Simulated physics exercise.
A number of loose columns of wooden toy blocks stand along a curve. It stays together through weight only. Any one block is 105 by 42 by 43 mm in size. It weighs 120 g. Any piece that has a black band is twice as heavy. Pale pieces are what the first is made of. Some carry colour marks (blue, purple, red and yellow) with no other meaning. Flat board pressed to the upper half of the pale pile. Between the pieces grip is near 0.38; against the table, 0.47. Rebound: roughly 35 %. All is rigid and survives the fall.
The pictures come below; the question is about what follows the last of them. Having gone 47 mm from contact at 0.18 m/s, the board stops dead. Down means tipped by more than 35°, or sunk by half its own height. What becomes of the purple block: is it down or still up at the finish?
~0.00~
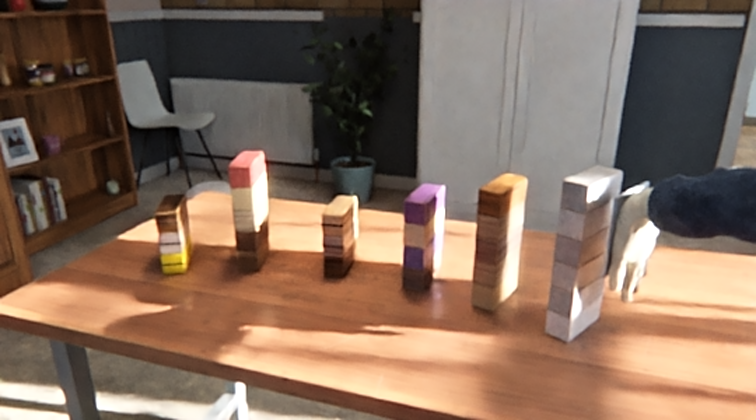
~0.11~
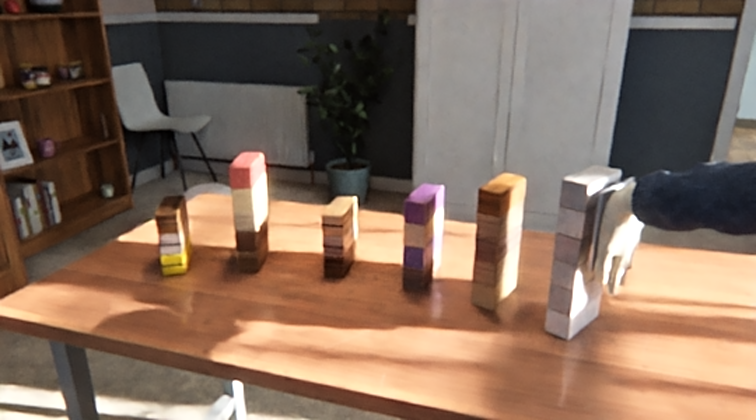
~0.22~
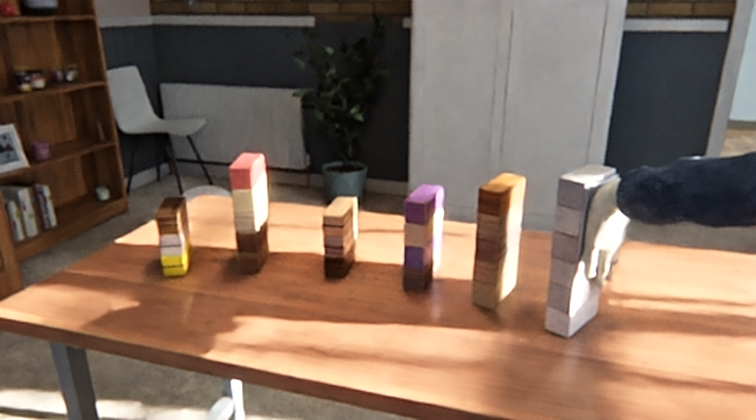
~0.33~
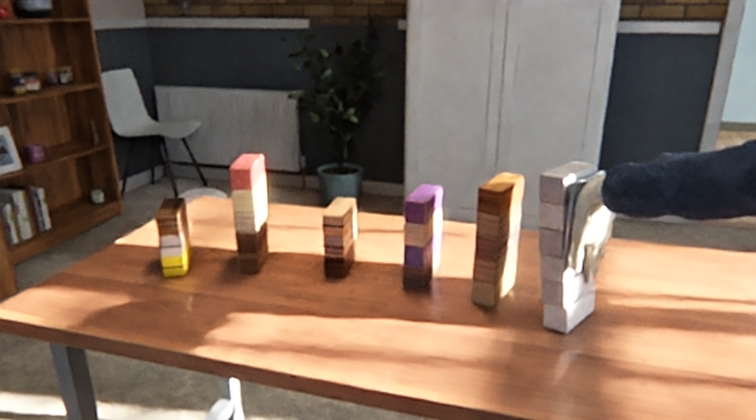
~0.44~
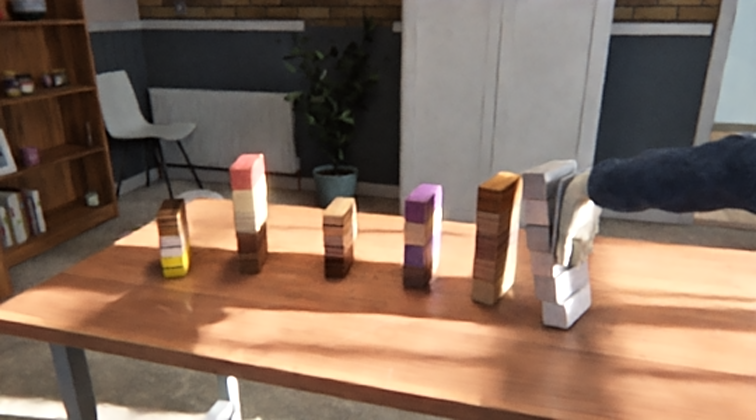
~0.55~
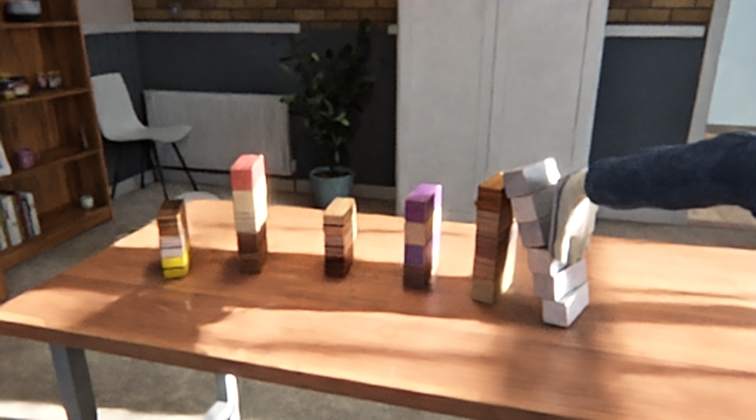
It is down.
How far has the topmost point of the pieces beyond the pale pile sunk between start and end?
I'd put it at around 0 cm.
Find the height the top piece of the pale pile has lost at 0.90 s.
About 8 cm.
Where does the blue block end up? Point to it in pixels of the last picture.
Its middle finishes near pixel (383, 260) of the last picture.
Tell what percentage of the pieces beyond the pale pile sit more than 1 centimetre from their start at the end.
I make it 45 per cent.
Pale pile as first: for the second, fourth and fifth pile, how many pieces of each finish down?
The second pile gives 3, the fourth 2, the fifth 0.
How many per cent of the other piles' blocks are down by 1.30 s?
By then 35 %.
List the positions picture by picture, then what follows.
In the first picture (pixels give the middle of a visible side; the camera moves round a little), board (611, 228) 36 mm short; purple block (415, 213); red block (240, 177); yellow block (173, 265); none of the others has stirred.
In the second picture, board (597, 223) 16 mm short; purple block (415, 213).
In the third picture, board (583, 217) 4 mm in; purple block (415, 213).
In the fourth picture, board (570, 212) 23 mm in, top of the pale pile leaning 5°; purple block (415, 213); none of the others has stirred.
In the fifth picture, board (557, 207) 43 mm in, top of the pale pile leaning 10°; purple block (415, 212); none of the others has stirred.
In the sixth picture, board (555, 205) 47 mm in, stopped, top of the pale pile leaning 21°; purple block (415, 211); red block (242, 180); blue block (414, 256); none of the others has stirred.
After 0.90 s, 3 of the pale pile down; none of the 20 other blocks down, 4 disturbed; purple block unmoved.
After 1.30 s, 3 of the pale pile down; 7 of the 20 other blocks down; purple block 26° from how it stood, 39 mm lower; blue block 54° from how it stood, 17 mm lower.
In the end (3.5 s), 3 of the pale pile down; 9 of the 20 other blocks down; purple block 9 cm lower; blue block on its side; red block unmoved. From the last view, middles, purple block near (360, 229), blue block near (383, 260).
